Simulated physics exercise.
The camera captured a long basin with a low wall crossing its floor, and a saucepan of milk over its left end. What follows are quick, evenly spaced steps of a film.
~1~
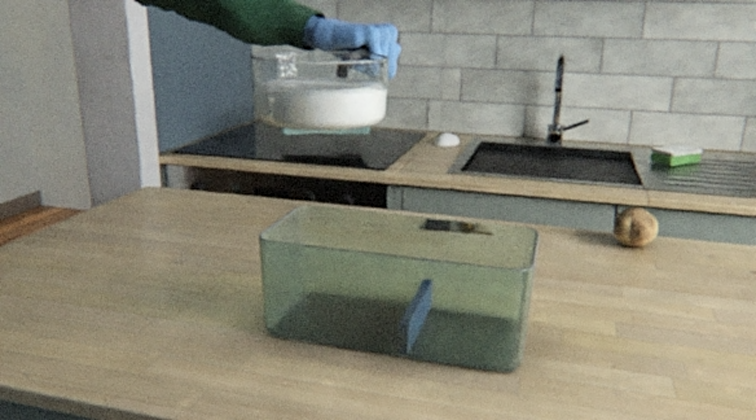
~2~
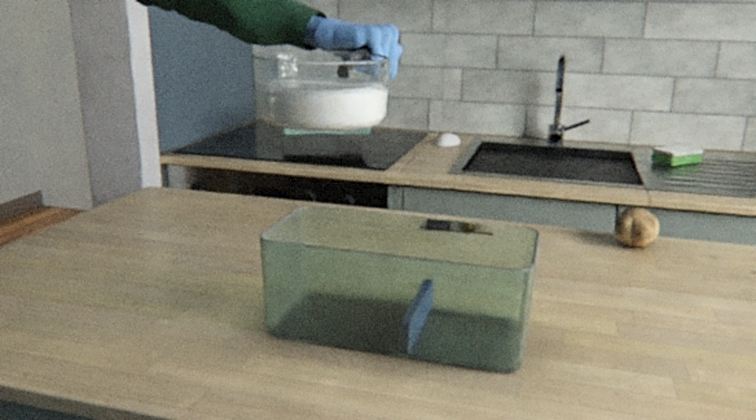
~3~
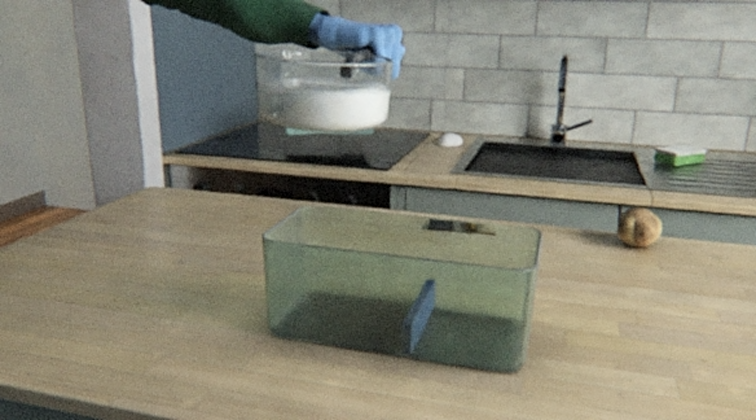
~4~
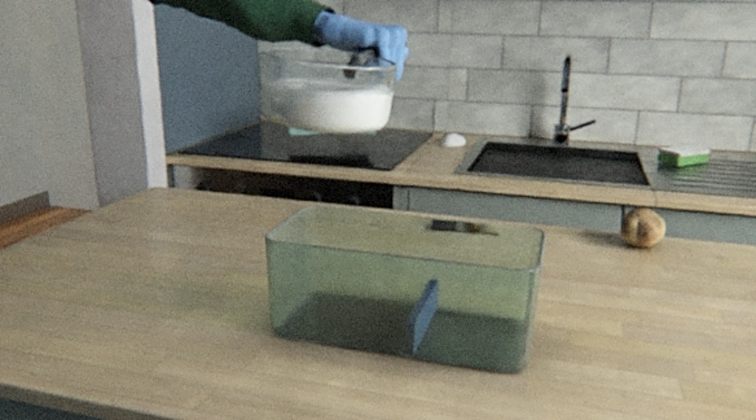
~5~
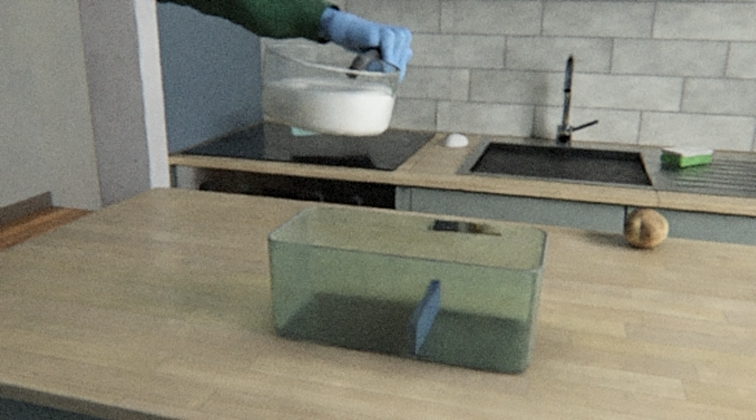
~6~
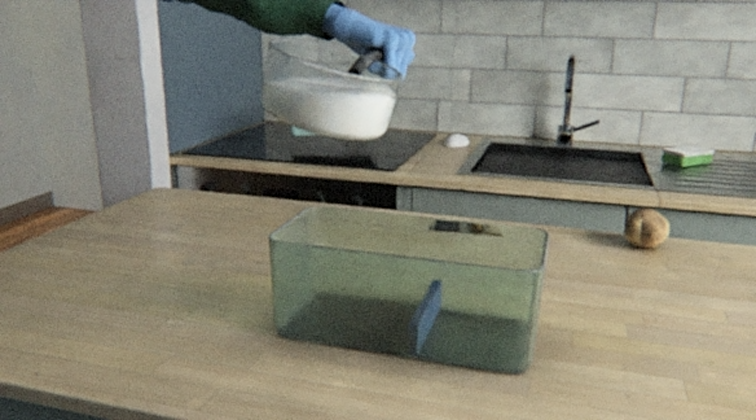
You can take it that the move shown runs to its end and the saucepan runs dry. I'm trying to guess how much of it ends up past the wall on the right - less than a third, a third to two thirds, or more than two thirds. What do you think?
I expect what gathers right of the wall to fall within one third to two thirds.
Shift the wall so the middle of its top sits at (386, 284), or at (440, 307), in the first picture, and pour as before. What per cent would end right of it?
It works out to around 90 per cent for the first and around 25 per cent for the second.
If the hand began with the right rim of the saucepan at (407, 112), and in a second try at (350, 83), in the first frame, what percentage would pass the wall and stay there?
Close to 65 % for the first start and close to 5 % for the second.
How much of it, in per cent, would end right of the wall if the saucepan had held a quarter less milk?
Some 40 parts in a hundred, give or take.
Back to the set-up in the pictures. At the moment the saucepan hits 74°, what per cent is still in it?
Around 55 percent remains.
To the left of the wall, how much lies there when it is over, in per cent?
Roughly 45 %.
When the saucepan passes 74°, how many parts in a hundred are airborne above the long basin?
Around 40 %.
A moment on, the saucepan is tipped part way and 54 per cent is still to pour, 2 is left of the wall and 3 right of it.
Next, the saucepan is tipped right over and 12 per cent is still to pour, 22 is left of the wall and 53 right of it.
Then the saucepan is tipped right over and 1 per cent is still to pour, 44 is left of the wall and 52 right of it.
Later the saucepan is tipped right over and 0 per cent is still to pour, 47 is left of the wall and 53 right of it.
In the end 47 per cent lies left of the wall, 53 right of it and 1 outside.
